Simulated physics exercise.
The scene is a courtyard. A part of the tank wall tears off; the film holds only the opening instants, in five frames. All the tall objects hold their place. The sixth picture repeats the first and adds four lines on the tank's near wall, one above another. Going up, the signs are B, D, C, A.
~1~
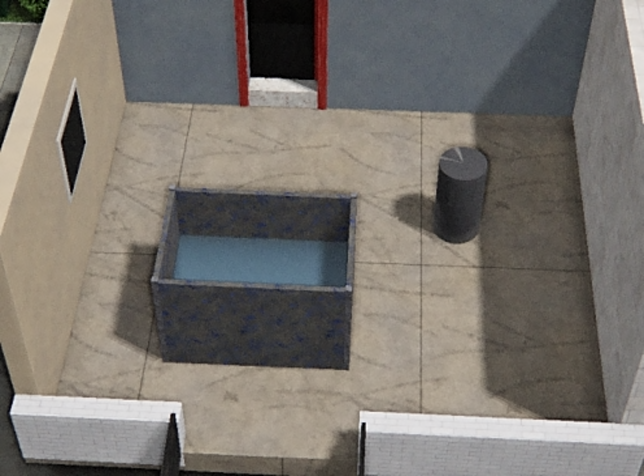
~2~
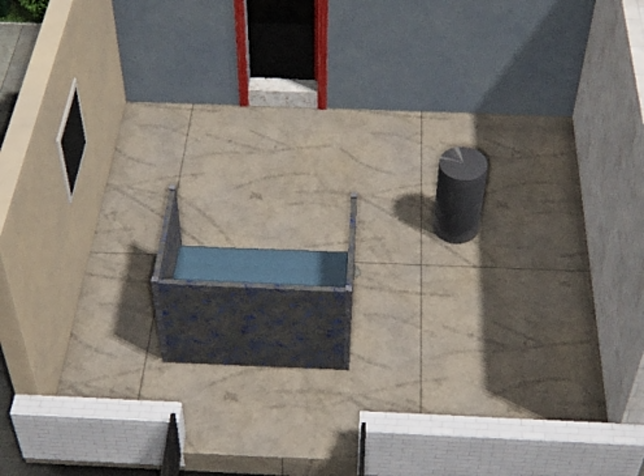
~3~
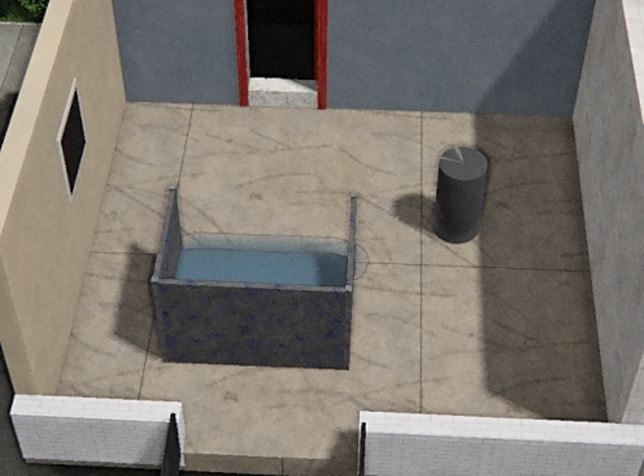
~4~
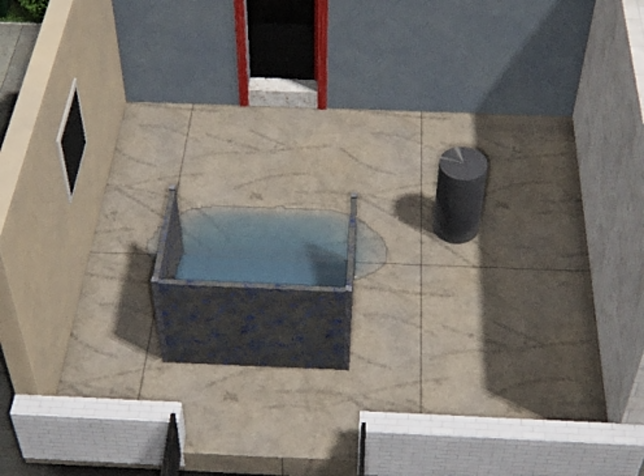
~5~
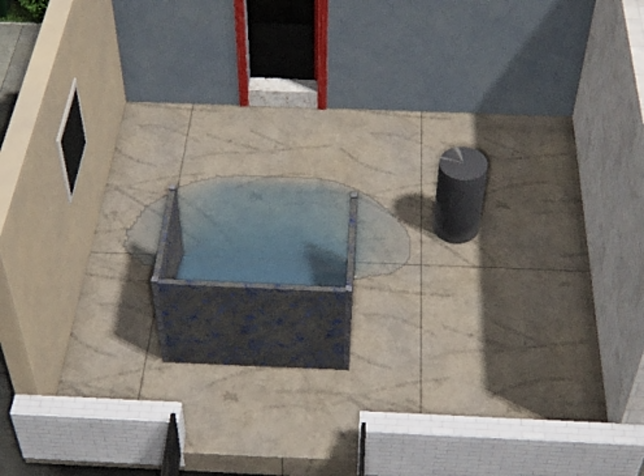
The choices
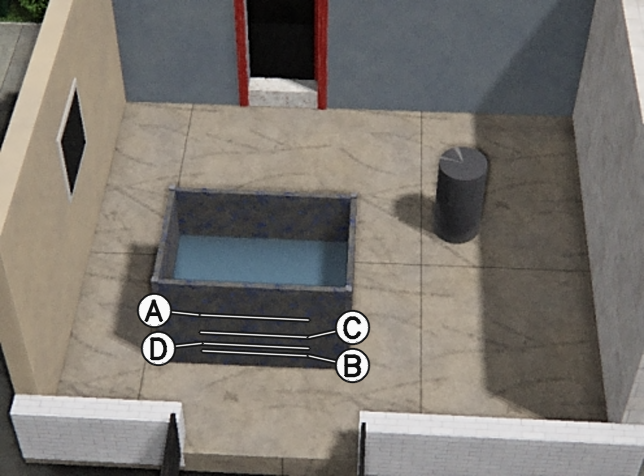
To begin with, water sits still inside a dark, open-topped rectangular tank in a walled courtyard, with a gray cylinder standing to its right. The tank's back wall disappears, and water slips out behind it, then spreads across the paving in a widening, rounded sheet reaching past both sides.
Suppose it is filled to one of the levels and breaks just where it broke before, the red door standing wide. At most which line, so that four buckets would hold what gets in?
That is mark C.
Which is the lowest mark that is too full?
That would be A.
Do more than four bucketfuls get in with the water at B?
No.
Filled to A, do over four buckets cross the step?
Yes, that goes wrong.
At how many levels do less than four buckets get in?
Three.
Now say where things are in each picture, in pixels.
Water in the tank at rest, its middle at (260, 279); foot of the red doorway at (283, 107); open gate at (270, 404).
Water covers 2 % of the ground, its front hidden from here.
Water covers 5 % of the ground, its front hidden from here.
Water covers 9 % of the ground, its front hidden from here.
Water covers 15 % of the ground and shows as far out as (393, 229).
On the marked copy, A at (253, 317); B at (255, 353); C at (254, 334); D at (255, 345); from the bottom up B, D, C, A.
With A, about 11 bucketfuls get in.
With B, nothing gets over.
With C, a bucket or two gets in.
With D, nothing gets over.
